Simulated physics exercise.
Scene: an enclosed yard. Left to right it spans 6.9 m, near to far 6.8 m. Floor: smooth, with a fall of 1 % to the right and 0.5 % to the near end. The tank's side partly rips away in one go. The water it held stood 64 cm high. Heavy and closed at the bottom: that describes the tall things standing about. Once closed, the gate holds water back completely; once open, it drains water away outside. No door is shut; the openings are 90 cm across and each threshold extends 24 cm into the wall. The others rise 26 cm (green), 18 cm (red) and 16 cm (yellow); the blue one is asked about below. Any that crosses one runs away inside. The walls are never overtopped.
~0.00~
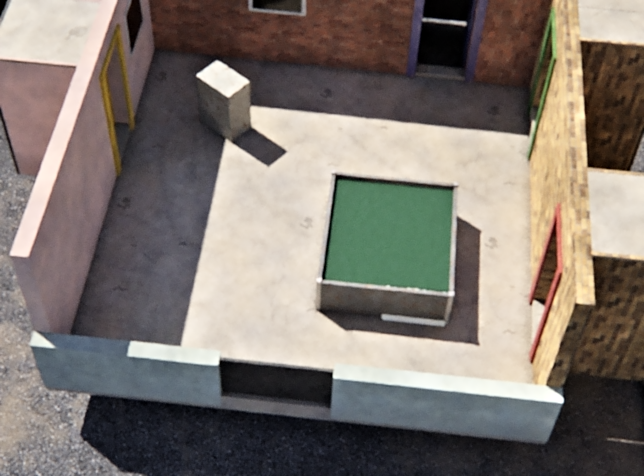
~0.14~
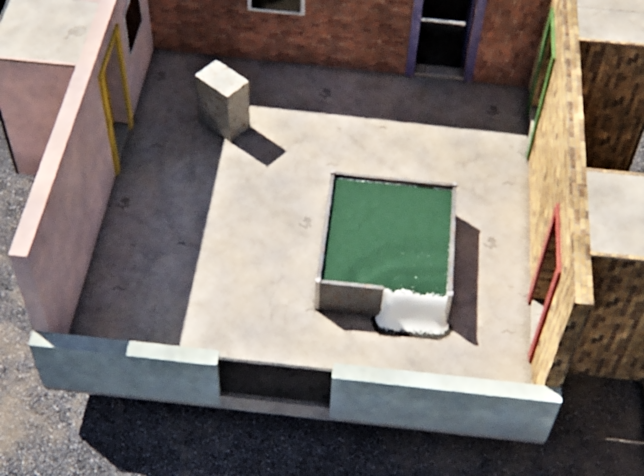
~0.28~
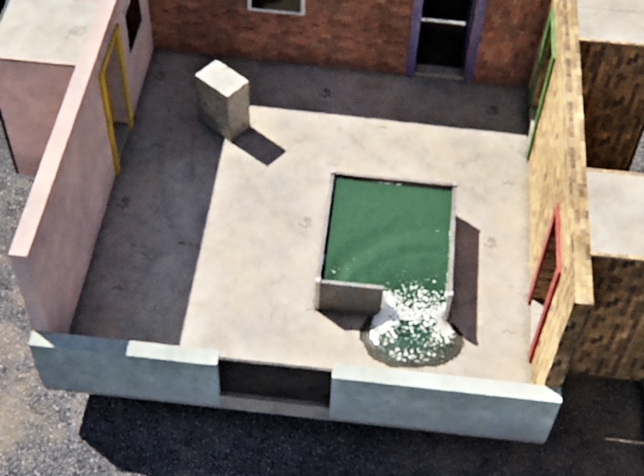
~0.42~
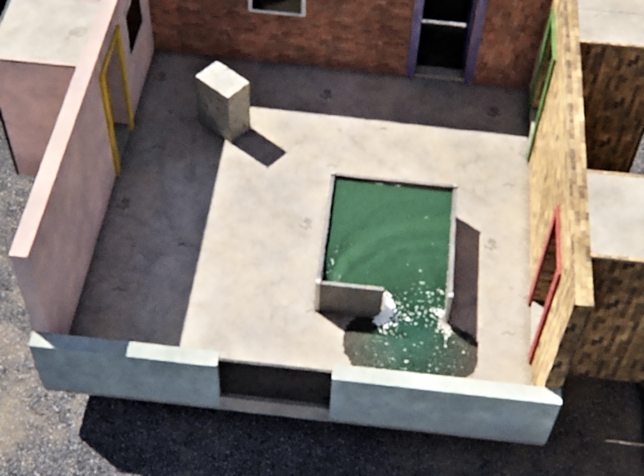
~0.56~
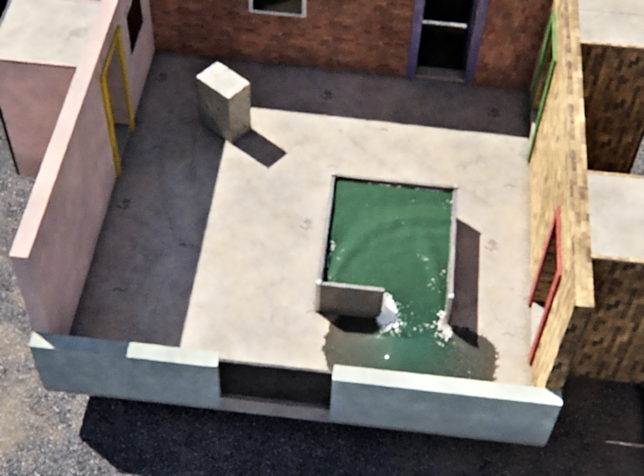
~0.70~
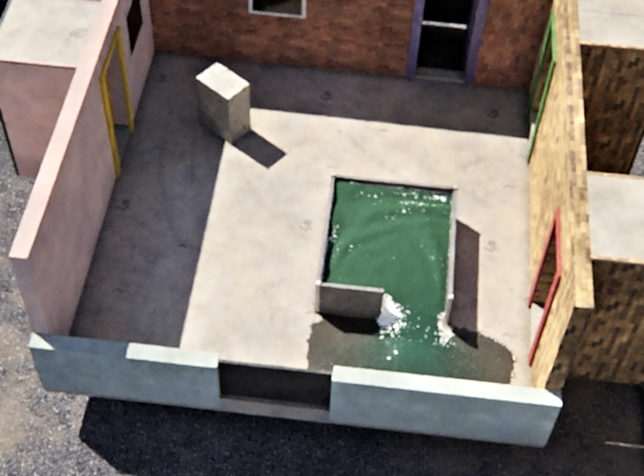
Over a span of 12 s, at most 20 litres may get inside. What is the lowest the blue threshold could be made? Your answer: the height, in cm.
Around 7.5 cm high.
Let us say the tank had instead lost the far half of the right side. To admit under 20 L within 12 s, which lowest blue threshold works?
Minimum height: Approx. 12.0 cm.
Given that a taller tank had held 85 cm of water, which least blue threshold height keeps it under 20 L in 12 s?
About 12.0 centimetres.
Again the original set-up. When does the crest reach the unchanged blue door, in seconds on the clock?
Some 5.0 s, more or less.
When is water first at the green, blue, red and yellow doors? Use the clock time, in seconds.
Front arrival: Green 3.2 seconds, blue 4.0 seconds, red 1.6 seconds, yellow 4.5 seconds.
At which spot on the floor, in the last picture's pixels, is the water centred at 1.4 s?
It lies near (399, 301) in the last picture.
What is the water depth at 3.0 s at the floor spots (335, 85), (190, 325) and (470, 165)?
Around 0 cm, 4 cm and 1 cm.
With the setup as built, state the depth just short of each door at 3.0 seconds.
Lab note, cm: Green 0; blue 0; red 16; yellow 0.
After 1.4 s water covers 10 % of the floor, deepest (58 cm) near (529, 420); it has not reached the blue door.
After 3.0 s water covers 40 % of the floor, deepest (34 cm) near (516, 418); it has not reached the blue door.
After 12.0 s water covers 100 % of the floor, deepest (10 cm) near (527, 169); 6 cm at the blue door, 17 litres in over its 8 cm threshold.
At the blue door as built, the water arrived by 4.0 s and peaked near 11 cm at 4.8 s.
Run again over the same 12 s with other heights there, 28 litres in over 7 cm, 12 litres over 8.5 cm. The limit of 20 litres is kept from about 7.5 cm up.
